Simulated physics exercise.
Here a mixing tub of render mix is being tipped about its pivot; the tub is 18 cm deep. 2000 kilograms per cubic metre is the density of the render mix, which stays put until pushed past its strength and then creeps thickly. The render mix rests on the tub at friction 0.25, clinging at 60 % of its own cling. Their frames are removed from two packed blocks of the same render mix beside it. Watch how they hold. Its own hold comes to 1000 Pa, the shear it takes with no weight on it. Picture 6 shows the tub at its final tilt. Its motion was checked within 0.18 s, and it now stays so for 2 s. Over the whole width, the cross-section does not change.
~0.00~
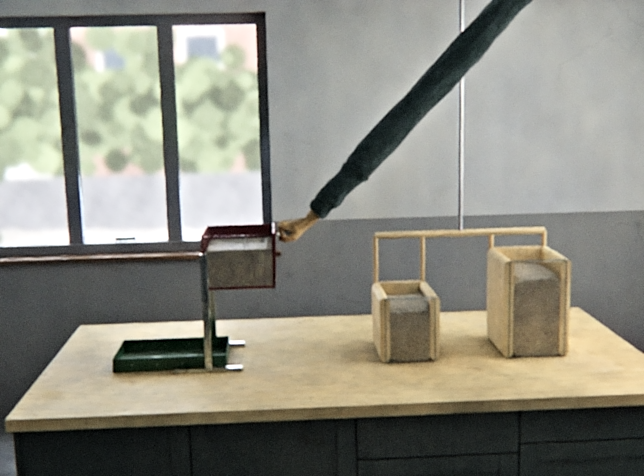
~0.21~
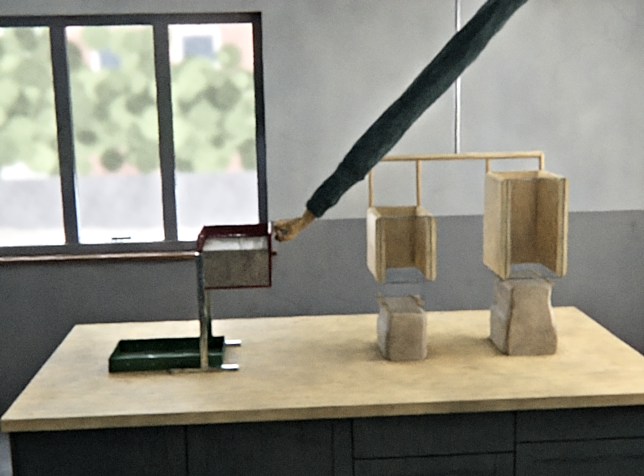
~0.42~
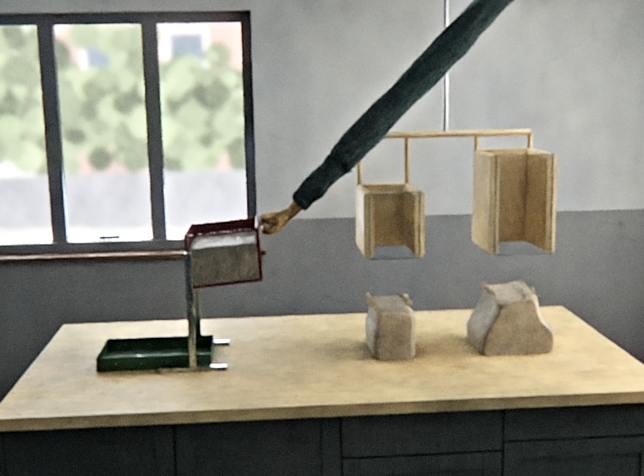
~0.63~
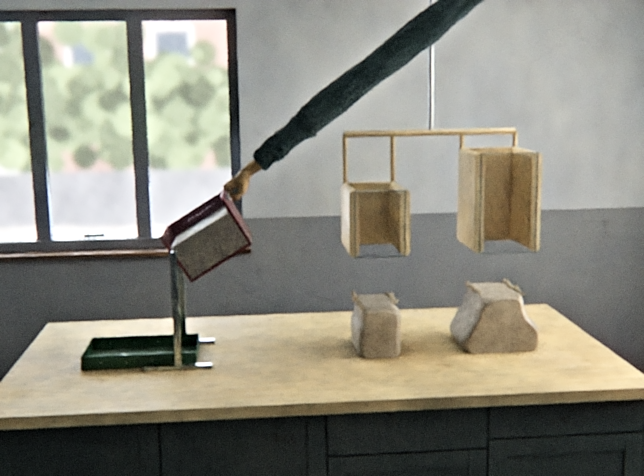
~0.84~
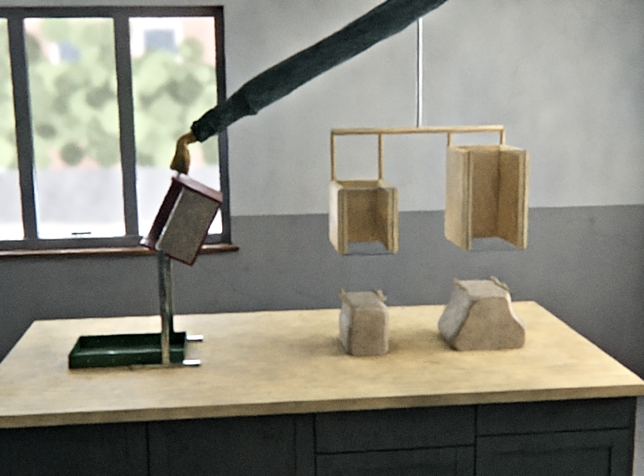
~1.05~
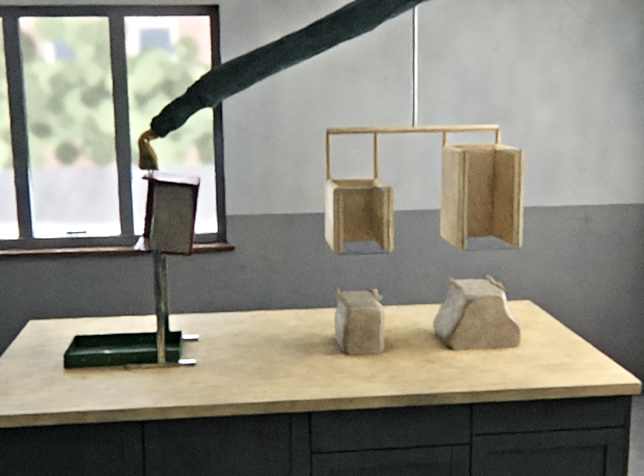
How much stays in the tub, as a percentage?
100 %.
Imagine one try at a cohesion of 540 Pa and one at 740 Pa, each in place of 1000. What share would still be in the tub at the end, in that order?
About 65 % first, about 70 % second.
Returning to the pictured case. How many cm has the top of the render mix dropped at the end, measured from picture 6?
3 cm.
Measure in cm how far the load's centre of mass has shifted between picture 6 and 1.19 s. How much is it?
Shift: Roughly 1 cm.
By 1.19 s, the tub is at 82 degrees and holds 100 %.
By 1.36 s, the tub is at 82 degrees and holds 100 %.
By 1.53 s, the tub is at 82 degrees and holds 100 %.
By 1.70 s, the tub is at 82 degrees and holds 100 %.
By 3.05 s, at the end, the tub is at 82 degrees and holds 100 %.
